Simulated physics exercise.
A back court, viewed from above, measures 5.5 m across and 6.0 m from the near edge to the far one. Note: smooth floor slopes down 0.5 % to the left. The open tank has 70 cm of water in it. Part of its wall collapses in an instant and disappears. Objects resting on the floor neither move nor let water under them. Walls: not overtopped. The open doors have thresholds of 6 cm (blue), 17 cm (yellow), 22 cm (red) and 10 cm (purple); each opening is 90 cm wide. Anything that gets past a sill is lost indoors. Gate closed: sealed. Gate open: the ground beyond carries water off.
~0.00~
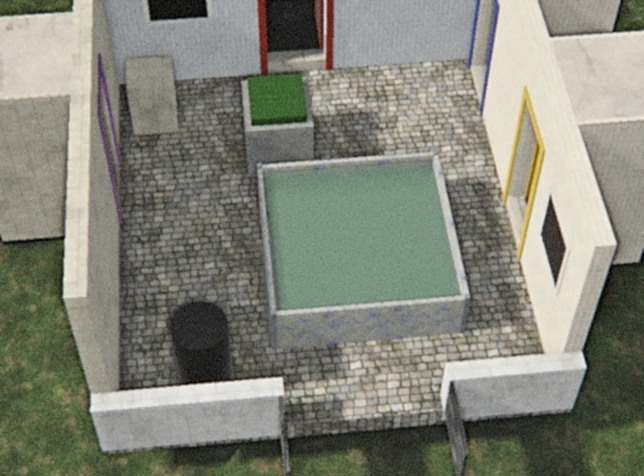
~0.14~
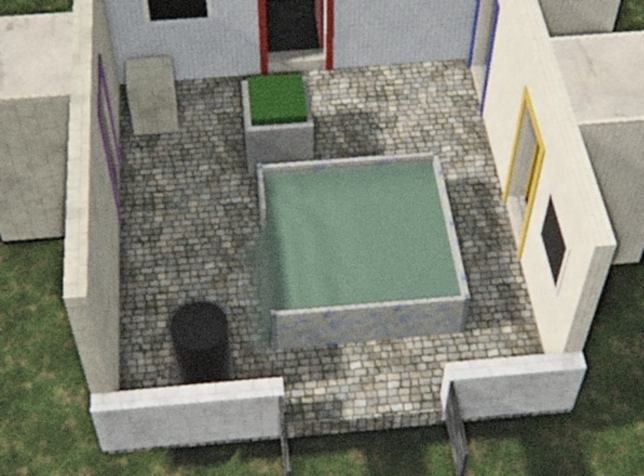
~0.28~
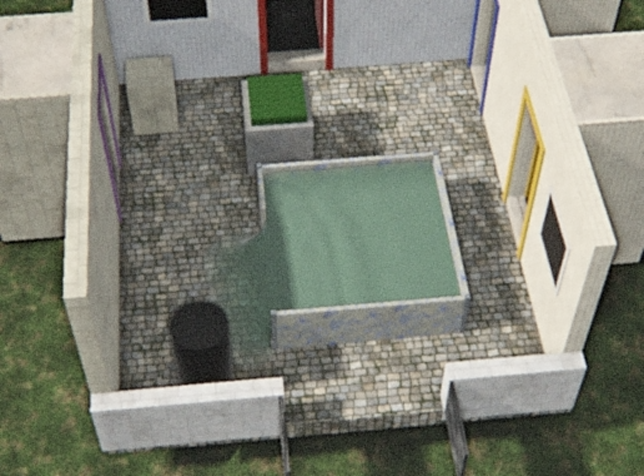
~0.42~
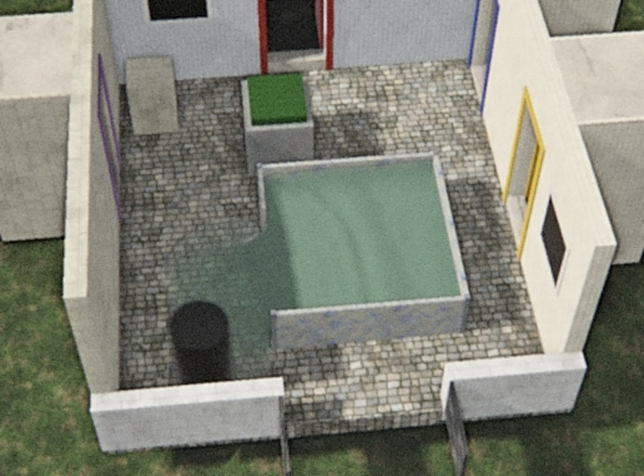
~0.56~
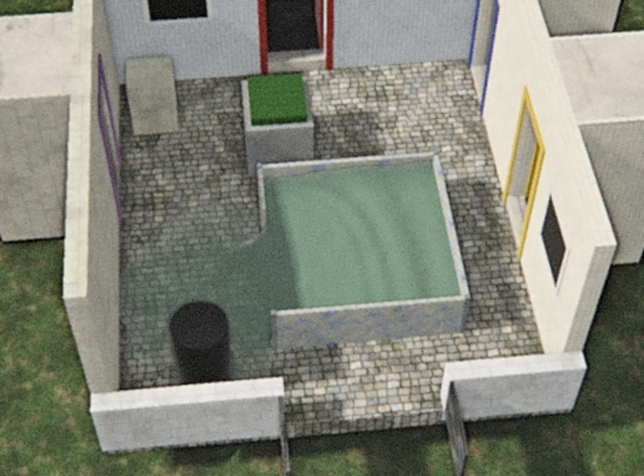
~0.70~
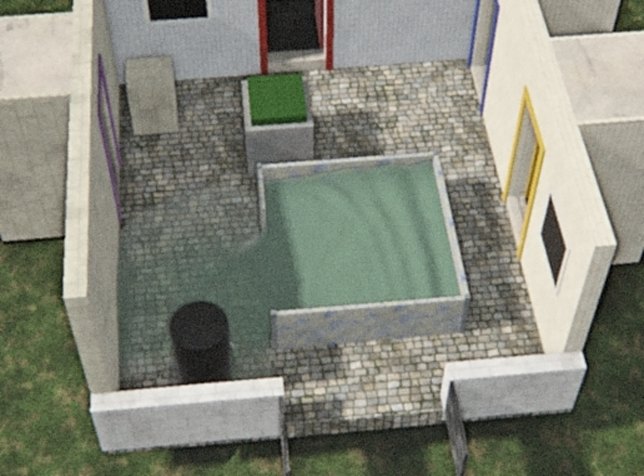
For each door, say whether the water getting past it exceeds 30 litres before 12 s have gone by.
By that time: The blue door exceeds 30 litres; the yellow door stays at or below 30 litres; the red door stays at or below 30 litres; the purple door exceeds 30 litres.
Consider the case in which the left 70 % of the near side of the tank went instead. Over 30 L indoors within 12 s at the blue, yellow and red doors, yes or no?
Door blue stays within, door yellow stays within, door red stays within.
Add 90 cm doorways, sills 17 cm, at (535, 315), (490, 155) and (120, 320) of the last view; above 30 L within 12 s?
Door 1: Lower; door 2: Lower; door 3: Higher.
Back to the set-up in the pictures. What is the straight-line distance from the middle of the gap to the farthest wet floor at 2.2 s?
I'd say close to 4.6 m.
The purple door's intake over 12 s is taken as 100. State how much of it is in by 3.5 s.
About 20 per cent.
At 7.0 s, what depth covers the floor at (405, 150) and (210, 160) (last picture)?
Depths: Around 10 and 19 centimetres.
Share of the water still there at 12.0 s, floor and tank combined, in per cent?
Roughly 80 per cent is still there.
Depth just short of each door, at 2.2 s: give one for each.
Door by door, in cm: Blue reads 0, yellow reads 0, red reads 0, purple reads 16.
After 1.4 s water covers 25 % of the floor and is deepest (54 cm) near (121, 327); blue door not reached, yellow door not reached, red door not reached, purple door 15 cm at the sill, 0 L in.
After 2.2 s water covers 40 % of the floor and is deepest (57 cm) near (121, 410); blue door not reached, yellow door not reached, red door not reached, purple door 16 cm at the sill, 8 L in.
After 3.5 s water covers 65 % of the floor and is deepest (41 cm) near (178, 392); blue door not reached, yellow door not reached, red door 14 cm at the sill, 0 L in, purple door 14 cm at the sill, 24 L in.
After 7.0 s water covers 100 % of the floor and is deepest (24 cm) near (120, 95); blue door 19 cm at the sill, 114 L in, yellow door 5 cm at the sill, 0 L in, red door 9 cm at the sill, 0 L in, purple door 18 cm at the sill, 64 L in.
After 12.0 s water covers 100 % of the floor and is deepest (16 cm) near (483, 136); blue door 13 cm at the sill, 336 L in, yellow door 11 cm at the sill, 0 L in, red door 11 cm at the sill, 0 L in, purple door 11 cm at the sill, 124 L in.
